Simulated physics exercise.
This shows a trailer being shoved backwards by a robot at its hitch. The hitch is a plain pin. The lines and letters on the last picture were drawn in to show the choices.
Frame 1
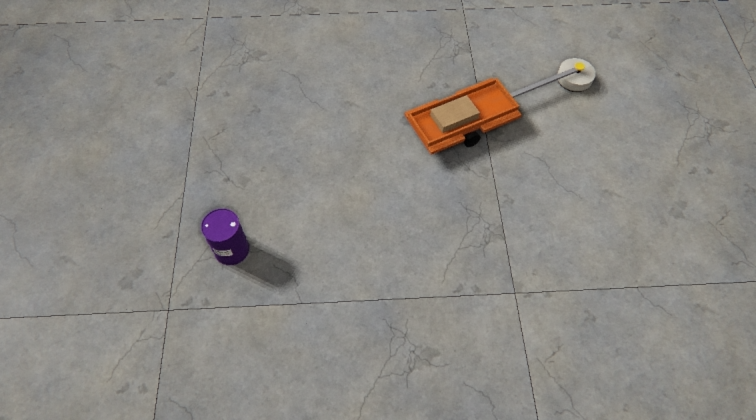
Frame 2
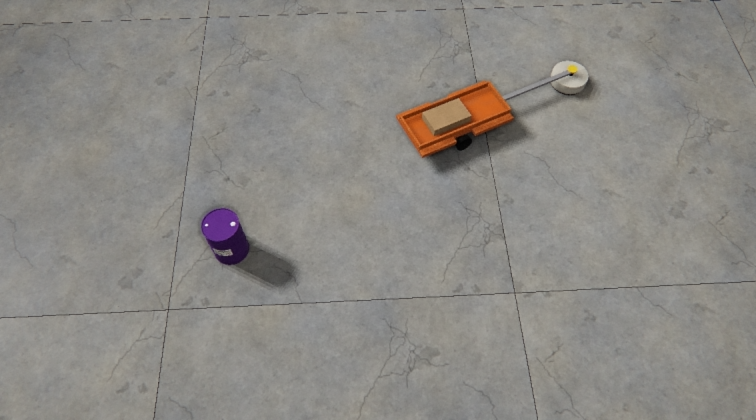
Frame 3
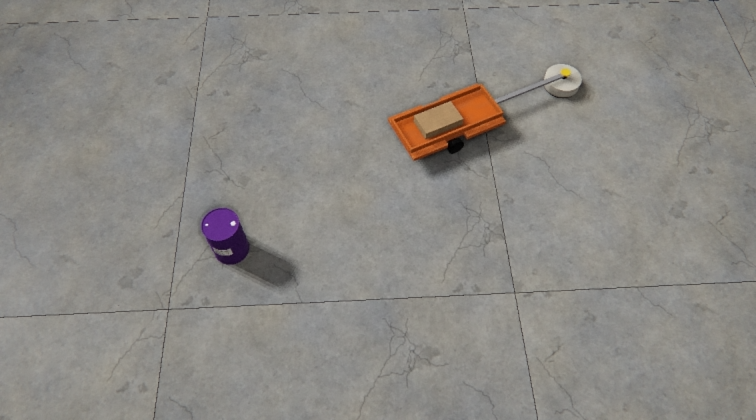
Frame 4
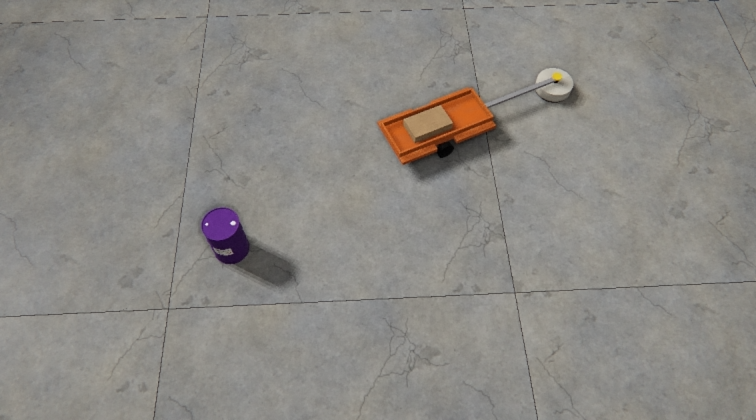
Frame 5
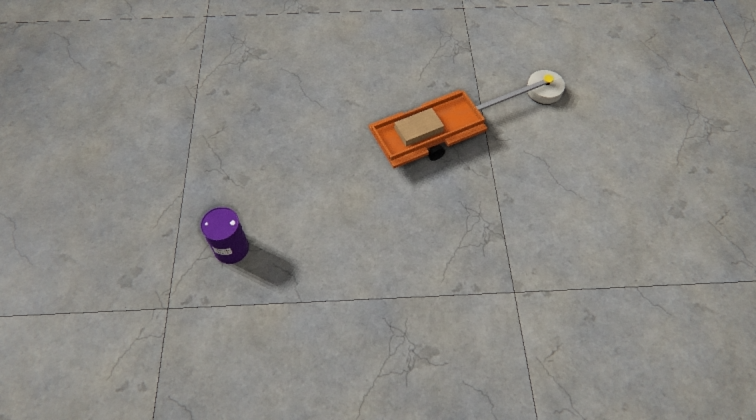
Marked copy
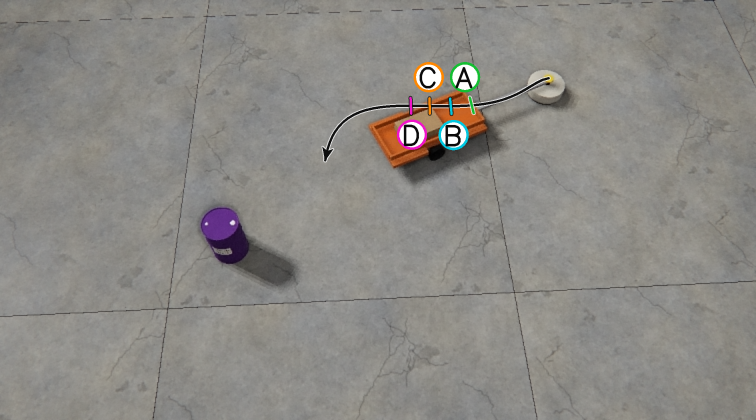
A small round white robot pushed an orange cart carrying a brown box backwards by its hitch bar, moving it a short way left and slightly down the grey floor while a purple drum stayed still.
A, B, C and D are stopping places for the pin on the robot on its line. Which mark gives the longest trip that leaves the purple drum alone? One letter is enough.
D is the last safe stop.
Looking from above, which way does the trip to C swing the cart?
For that mark, anticlockwise.
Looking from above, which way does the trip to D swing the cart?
Anticlockwise.
On the copy, A at (472, 105); B at (451, 106); C at (430, 106); D at (411, 106); the route from (549, 78) via (423, 106) to (325, 161).
On D. First, robot (505, 105), cart (379, 145).
Then, robot (454, 113), cart (329, 165).
Finally, robot (410, 112), cart (296, 182); nothing has been touched.
By contrast, A is safe but short; B is safe but short; C is safe but short.
